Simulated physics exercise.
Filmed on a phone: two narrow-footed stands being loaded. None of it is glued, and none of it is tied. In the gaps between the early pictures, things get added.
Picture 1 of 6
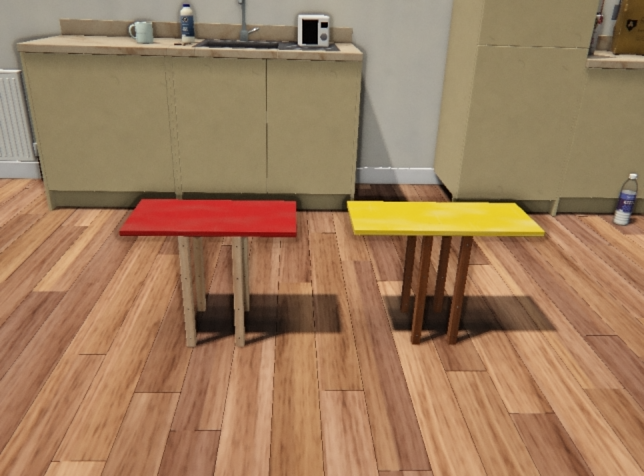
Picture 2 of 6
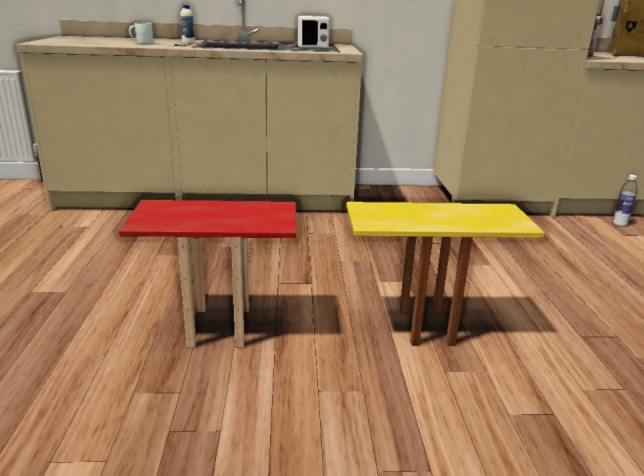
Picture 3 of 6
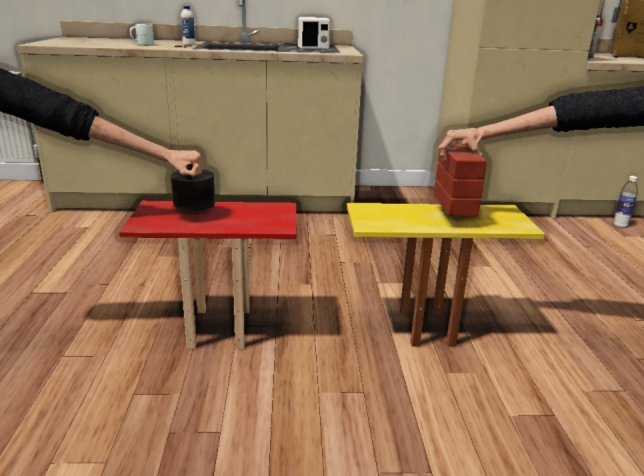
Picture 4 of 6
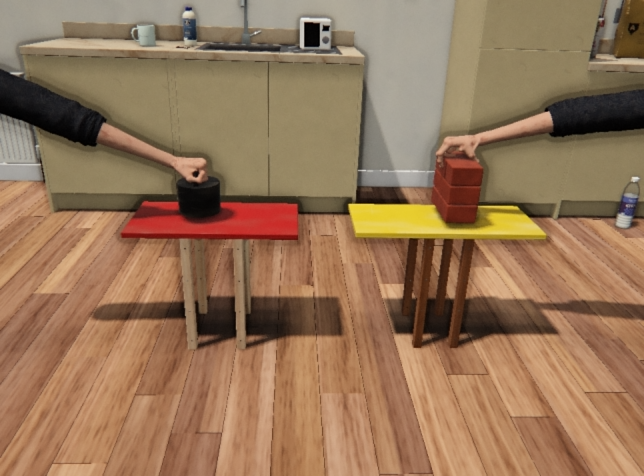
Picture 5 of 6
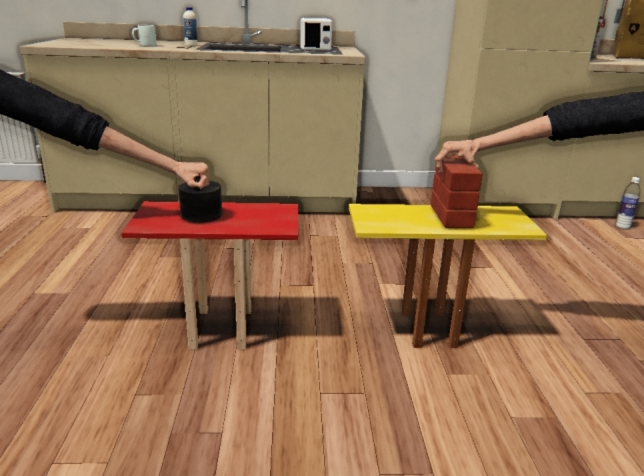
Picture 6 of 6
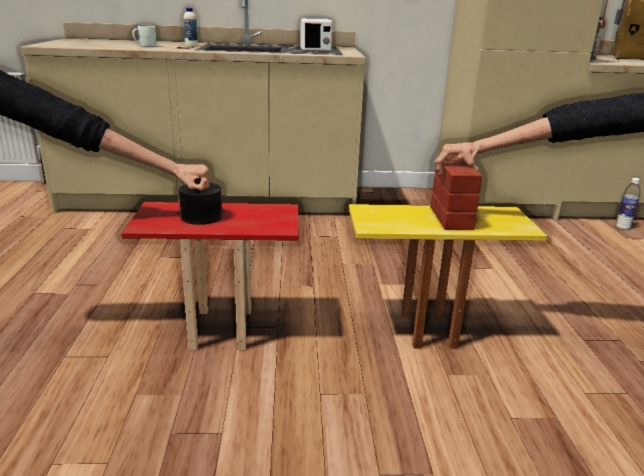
Two dark-sleeved arms reach in from the left and right edges, the left hand lowering a black cylinder onto a red-topped small table and the right lowering a stack of red bricks onto a yellow-topped one. The tables stand empty side by side at first on a wood-plank kitchen floor, before beige cupboards and a sink, seen from the front and slightly above. Both hands stay on the objects, while the view shifts very slightly.
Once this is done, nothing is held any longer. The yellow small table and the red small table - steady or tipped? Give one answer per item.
Yellow small table steady, red small table steady.
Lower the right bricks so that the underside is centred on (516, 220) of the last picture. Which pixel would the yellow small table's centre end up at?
(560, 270).
Then, 0.30 s later than the last frame, yellow small table at rest near (443, 222); red small table at rest near (217, 220).
When it is over, the yellow small table keeps steady, near (443, 222); the red small table keeps steady, near (217, 220).
